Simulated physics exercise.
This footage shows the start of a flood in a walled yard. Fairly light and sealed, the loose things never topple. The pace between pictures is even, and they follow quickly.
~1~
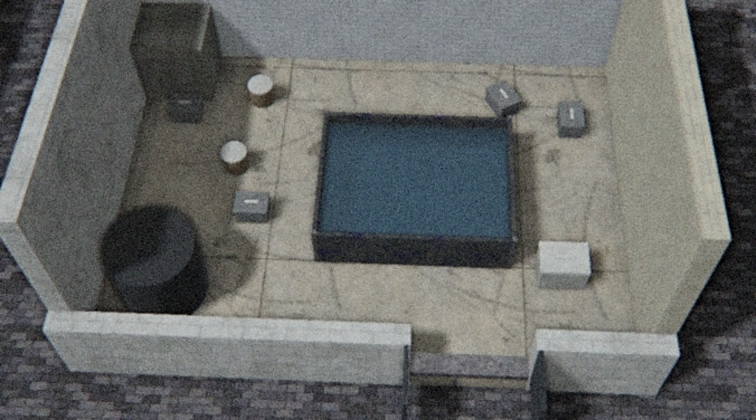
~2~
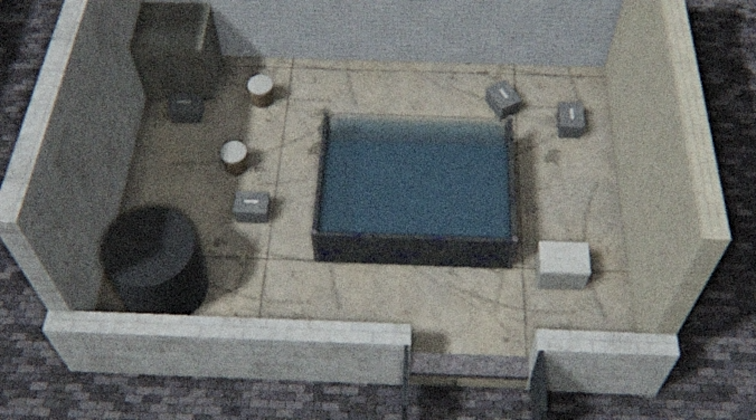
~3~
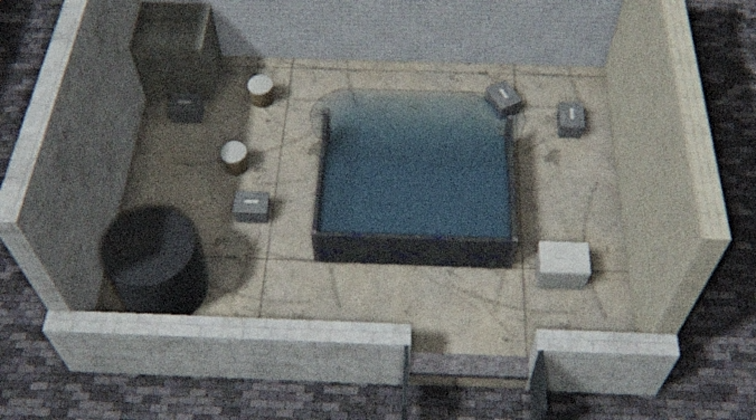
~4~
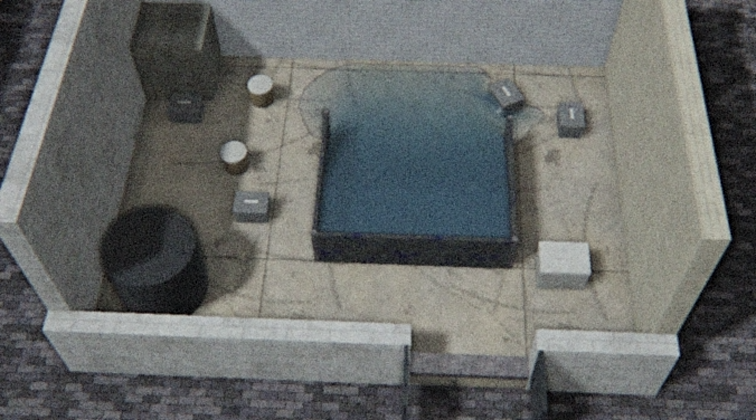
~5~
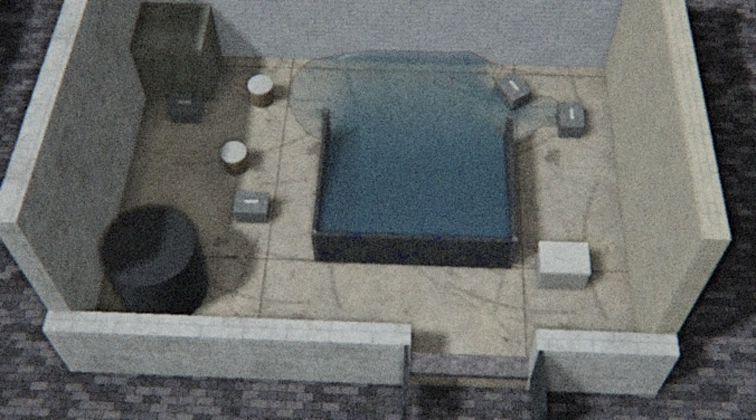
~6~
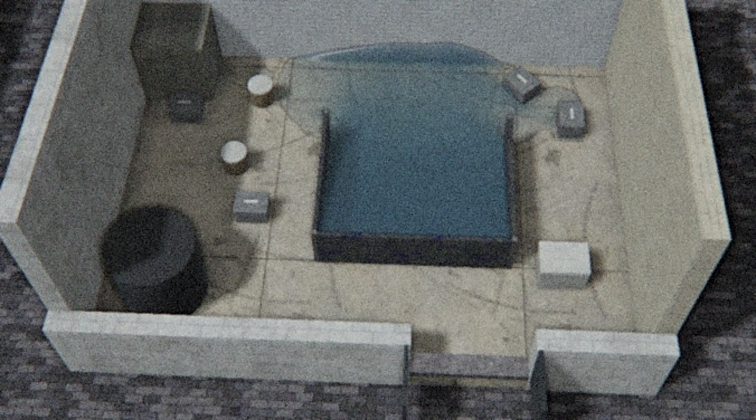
At the start, blue water fills a dark-walled tank in a walled yard, with small boxes and drums standing around it. The tank's far side gives way and water spreads across the paving to the back wall, while a small grey box behind the tank shifts slightly to the right.
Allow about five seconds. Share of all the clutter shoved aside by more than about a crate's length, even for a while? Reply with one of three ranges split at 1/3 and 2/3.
2/3 or more.
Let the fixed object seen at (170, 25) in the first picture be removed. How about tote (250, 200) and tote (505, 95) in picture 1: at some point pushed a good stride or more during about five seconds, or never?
Well, going one by one: Remains close, then gets driven off.
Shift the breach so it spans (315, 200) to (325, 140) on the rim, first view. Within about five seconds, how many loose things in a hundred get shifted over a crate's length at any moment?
Roughly 60 in a hundred.
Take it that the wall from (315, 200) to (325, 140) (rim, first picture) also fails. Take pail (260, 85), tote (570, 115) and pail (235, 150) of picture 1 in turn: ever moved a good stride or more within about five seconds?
Here is how they go, in order: Dislodged that far, fails to go that far, and dislodged that far.
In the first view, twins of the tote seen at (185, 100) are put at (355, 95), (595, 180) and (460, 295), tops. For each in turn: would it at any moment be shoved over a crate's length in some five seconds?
Item by item: Goes the distance, goes the distance, remains in place.
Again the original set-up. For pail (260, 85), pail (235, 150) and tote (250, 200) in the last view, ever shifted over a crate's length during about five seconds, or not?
Listed order gives past that mark, then past that mark, and lastly below that mark.
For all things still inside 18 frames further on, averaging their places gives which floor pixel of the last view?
The average lands at about (368, 204).
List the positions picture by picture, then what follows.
The first frame shows a tote at (504, 94) rests on the ground; a chest at (565, 257) rests on the ground; 0 of 7 have shifted.
The second frame shows a tote at (504, 94), on the bottom; a chest at (565, 257), on the bottom; 0 of 7 have shifted.
The third frame shows a tote at (504, 94) rests on the ground; a chest at (565, 257) rests on the ground; 0 of 7 have shifted.
The fourth frame shows a tote at (507, 92) rests on the ground, close to its start; a chest at (565, 257), on the bottom; 1 of 7 have shifted.
The fifth frame shows a tote at (514, 86), on the bottom, close to its start; a chest at (565, 257), on the bottom; 1 of 7 have shifted.
The sixth frame shows a tote at (522, 79), on the bottom, a stride from its start; a chest at (565, 257) rests on the ground; 1 of 7 have shifted.
A moment on, 1 of 7 are well off their spots; 0 afloat.
Next, 2 of 7 are well off their spots; 1 afloat.
Later, 4 of 7 are well off their spots; 1 afloat.
In the end, 5 of 7 are well off their spots, and 5 have been at some point; 2 afloat.
